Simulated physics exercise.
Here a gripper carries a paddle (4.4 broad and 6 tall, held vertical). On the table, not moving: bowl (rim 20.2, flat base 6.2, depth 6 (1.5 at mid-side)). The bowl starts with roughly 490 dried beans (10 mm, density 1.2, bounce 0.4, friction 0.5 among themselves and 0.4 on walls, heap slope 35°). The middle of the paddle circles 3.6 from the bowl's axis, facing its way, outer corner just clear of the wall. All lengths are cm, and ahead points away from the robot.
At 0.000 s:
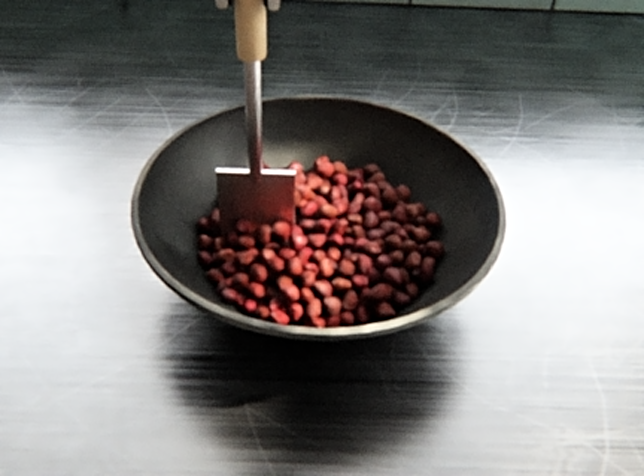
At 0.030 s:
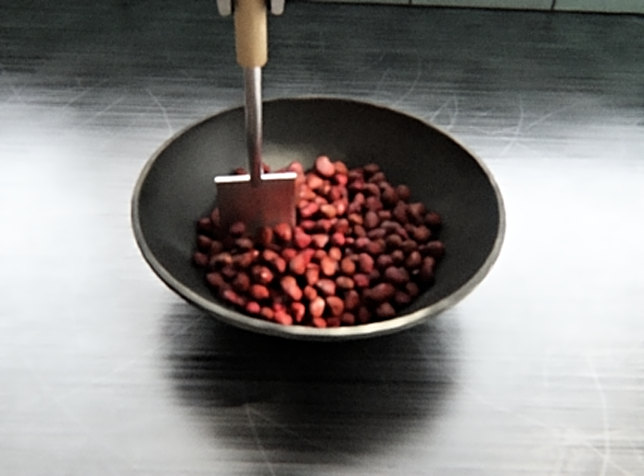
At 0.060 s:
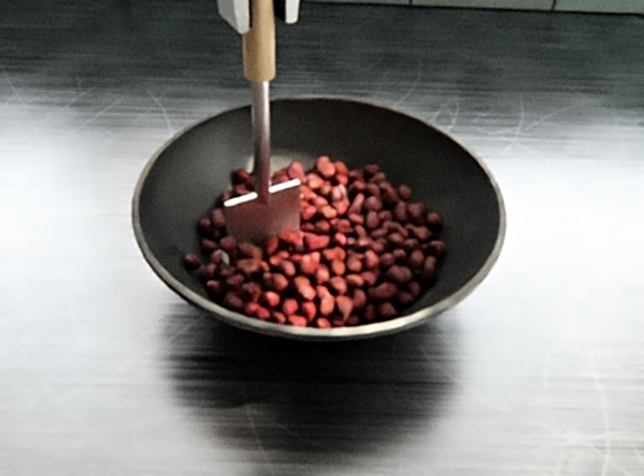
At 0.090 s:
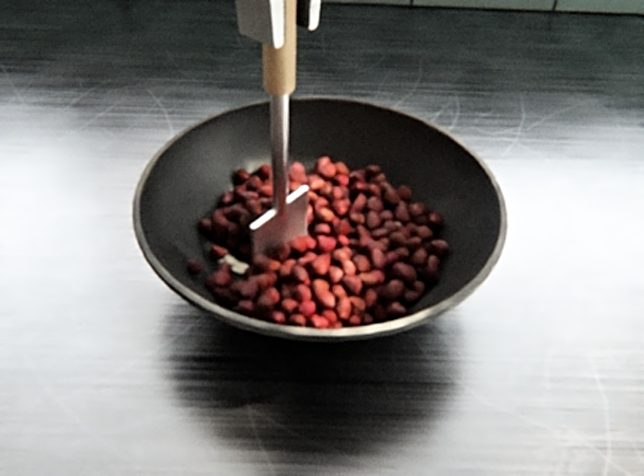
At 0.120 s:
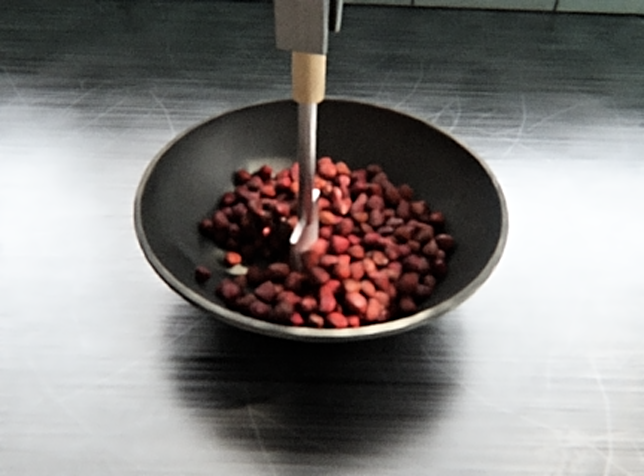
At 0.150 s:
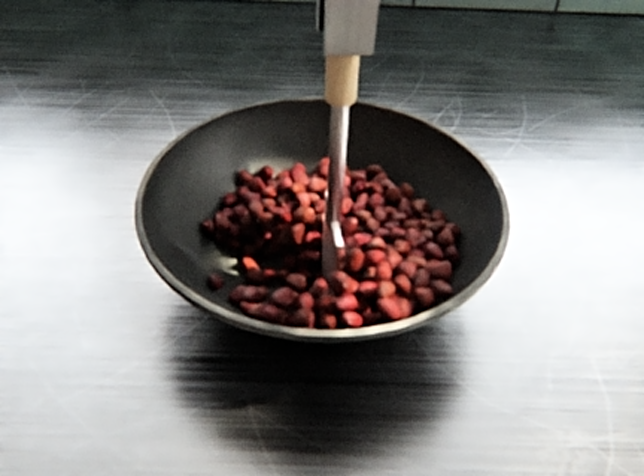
A flat metal paddle held upright by a gripper sweeps through reddish beans in a dark bowl, moving from the left toward the viewer and rightward while turning edge-on, pushing beans along as the bowl stays still.
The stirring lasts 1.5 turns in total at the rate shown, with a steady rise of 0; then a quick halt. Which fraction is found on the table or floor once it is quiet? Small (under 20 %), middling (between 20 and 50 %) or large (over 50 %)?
Share on the table or floor: Small (under 20 %).
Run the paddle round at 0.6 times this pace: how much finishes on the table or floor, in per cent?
Some 0 per cent.
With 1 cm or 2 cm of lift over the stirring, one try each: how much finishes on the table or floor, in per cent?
Some 10 and 5 per cent.
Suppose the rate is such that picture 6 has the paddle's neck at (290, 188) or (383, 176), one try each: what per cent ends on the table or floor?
Some 0 and 35 per cent.
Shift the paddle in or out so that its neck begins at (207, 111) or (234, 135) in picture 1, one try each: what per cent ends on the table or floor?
Some 10 and 25 per cent.
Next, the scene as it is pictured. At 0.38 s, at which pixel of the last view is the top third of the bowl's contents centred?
Near (315, 147).
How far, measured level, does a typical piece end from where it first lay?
Some 8 cm.
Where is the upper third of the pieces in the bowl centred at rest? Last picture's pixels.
Around (393, 199).
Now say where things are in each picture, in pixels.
In the first picture, the paddle neck at (255, 149), 0° round; upper third of the load around (326, 227), from x 205 to 435, top at y 165; 488 in the bowl.
In the second picture, the paddle neck at (255, 155), 9° round; upper third of the load around (325, 230), from x 200 to 435, top at y 165.
In the third picture, the paddle neck at (262, 170), 30° round; upper third of the load around (321, 243), from x 195 to 440, top at y 165.
In the fourth picture, the paddle neck at (280, 183), 53° round; upper third of the load around (324, 255), from x 195 to 440, top at y 165.
In the fifth picture, the paddle neck at (306, 192), 76° round; upper third of the load around (339, 266), from x 205 to 445, top at y 165.
In the sixth picture, the paddle neck at (335, 195), 98° round; upper third of the load around (370, 266), from x 210 to 450, top at y 165; 488 in the bowl.
After 0.38 s, 269° round, highest piece 8 above the table; 468 in the bowl, 14 on the table or floor, 6 in flight or on the tool.
After 0.60 s, 80° round, highest piece 7 above the table; 456 in the bowl, 28 on the table or floor, 4 in flight or on the tool.
After 0.91 s, 180° round, highest piece 6 above the table; 442 in the bowl, 46 on the table or floor.
After 1.61 s, 180° round, highest piece 6 above the table; 442 in the bowl, 46 on the table or floor.
In the end, 442 in the bowl, 46 on the table or floor. That is 9 % on the table or floor.
